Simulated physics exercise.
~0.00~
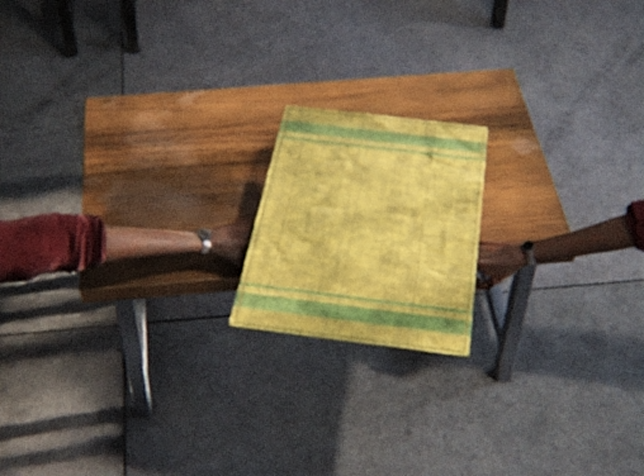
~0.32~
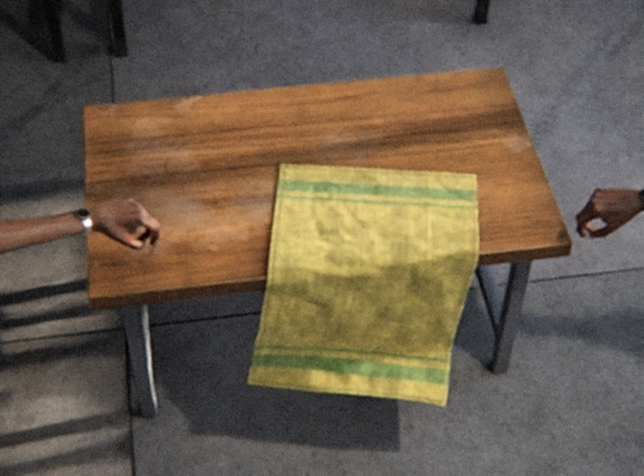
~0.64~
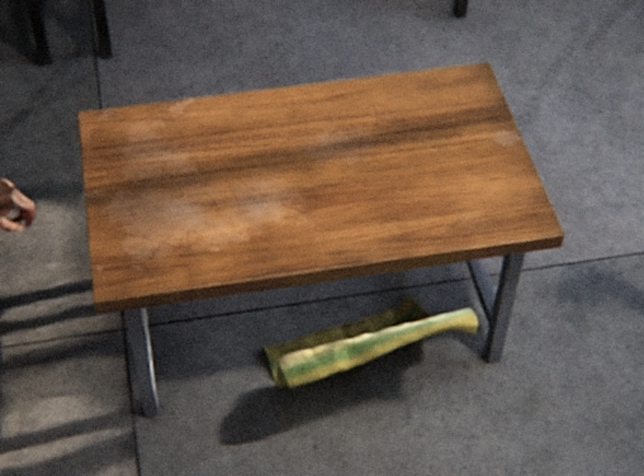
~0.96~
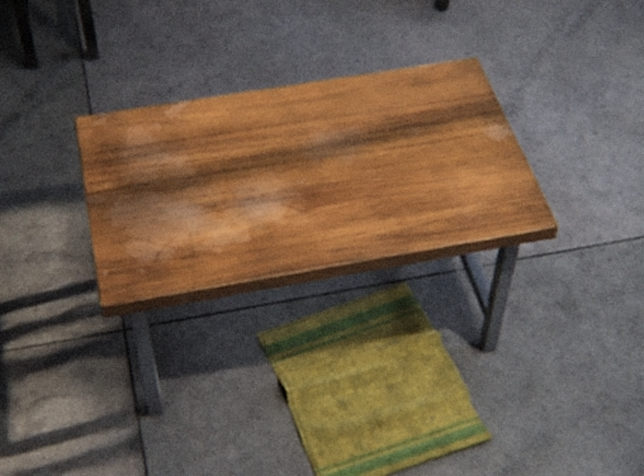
In the video, two hands hold a yellow tea towel with green stripes level over a wooden workbench and let go, leaving it hanging over the front edge. It slides off, crumples as it falls, and ends up spread on the grey floor.
